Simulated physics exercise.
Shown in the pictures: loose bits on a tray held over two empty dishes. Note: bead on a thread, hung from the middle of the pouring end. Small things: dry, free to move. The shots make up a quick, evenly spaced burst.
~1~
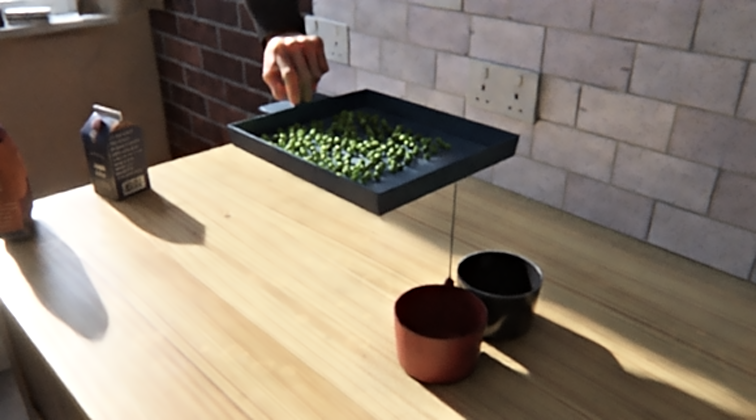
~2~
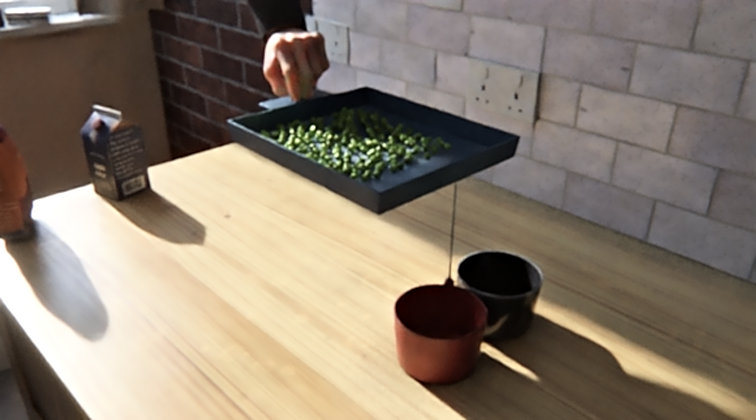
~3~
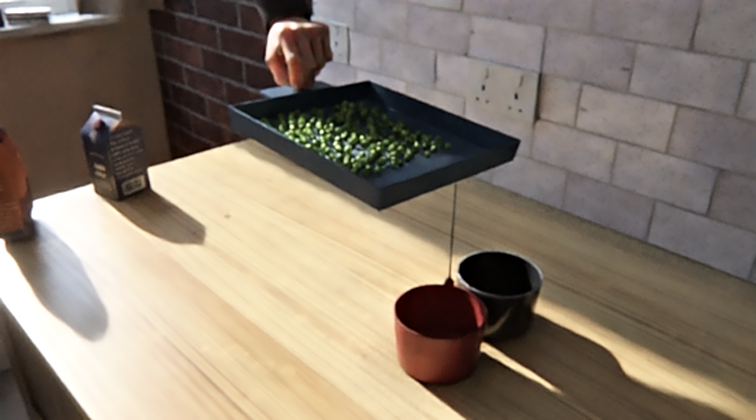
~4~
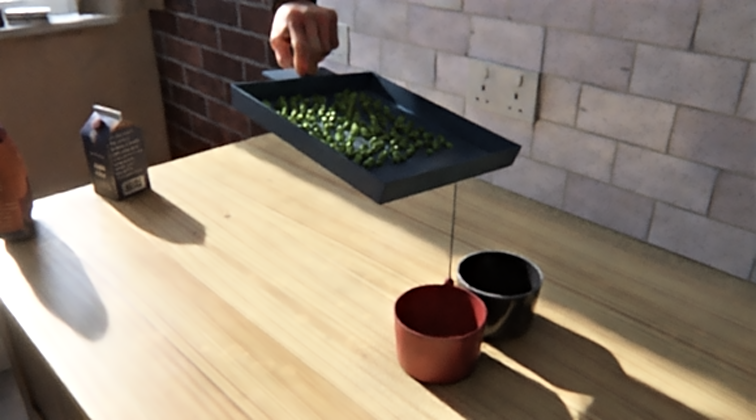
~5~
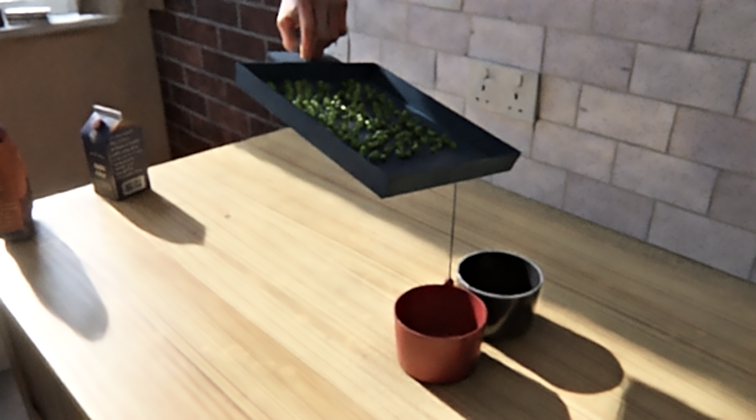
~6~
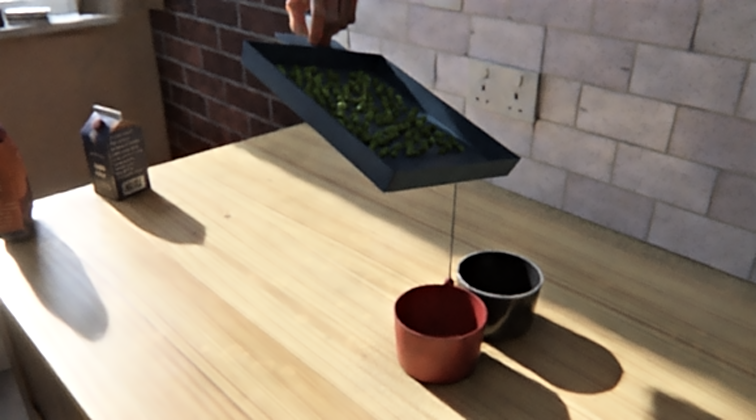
At first, a hand holds a dark tray of green dried peas nearly level above a red dish and a black dish on a wooden counter, a bead hanging on a thread below. The hand then rises, raising the tray's far end and steepening its slant, and the peas shift slightly toward the lower end.
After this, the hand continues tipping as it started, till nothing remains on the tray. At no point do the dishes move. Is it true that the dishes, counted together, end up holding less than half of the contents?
No, more than half.
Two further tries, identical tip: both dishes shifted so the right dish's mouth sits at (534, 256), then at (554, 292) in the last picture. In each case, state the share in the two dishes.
Close to 50 in a hundred first, close to 10 in a hundred second.
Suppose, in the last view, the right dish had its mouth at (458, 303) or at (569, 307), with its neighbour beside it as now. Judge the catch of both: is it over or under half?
Well, not up to half at the first spot and not up to half at the second.
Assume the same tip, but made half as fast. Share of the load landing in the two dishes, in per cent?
It would be some 90 in a hundred.
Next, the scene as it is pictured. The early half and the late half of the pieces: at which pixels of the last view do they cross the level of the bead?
It passes near (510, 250) first and then near (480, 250).
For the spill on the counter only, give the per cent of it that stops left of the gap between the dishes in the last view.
30 in a hundred, roughly.
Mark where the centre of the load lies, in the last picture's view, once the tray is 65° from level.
Roughly at (487, 175).
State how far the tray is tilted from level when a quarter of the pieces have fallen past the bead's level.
Around 75° of tilt.
Soon, tray tipped steeply; most on the tray; a stray few in the right dish; about a quarter in the air.
A while on, tray tipped past a quarter turn; about half on the tray; about a third in the right dish; a small part outside both; a small part in the air.
Towards the end, tray tipped past a quarter turn; most in the right dish; about a quarter outside both.
Finally, tray tipped past a quarter turn; none in the left dish; most in the right dish; about a quarter outside both.
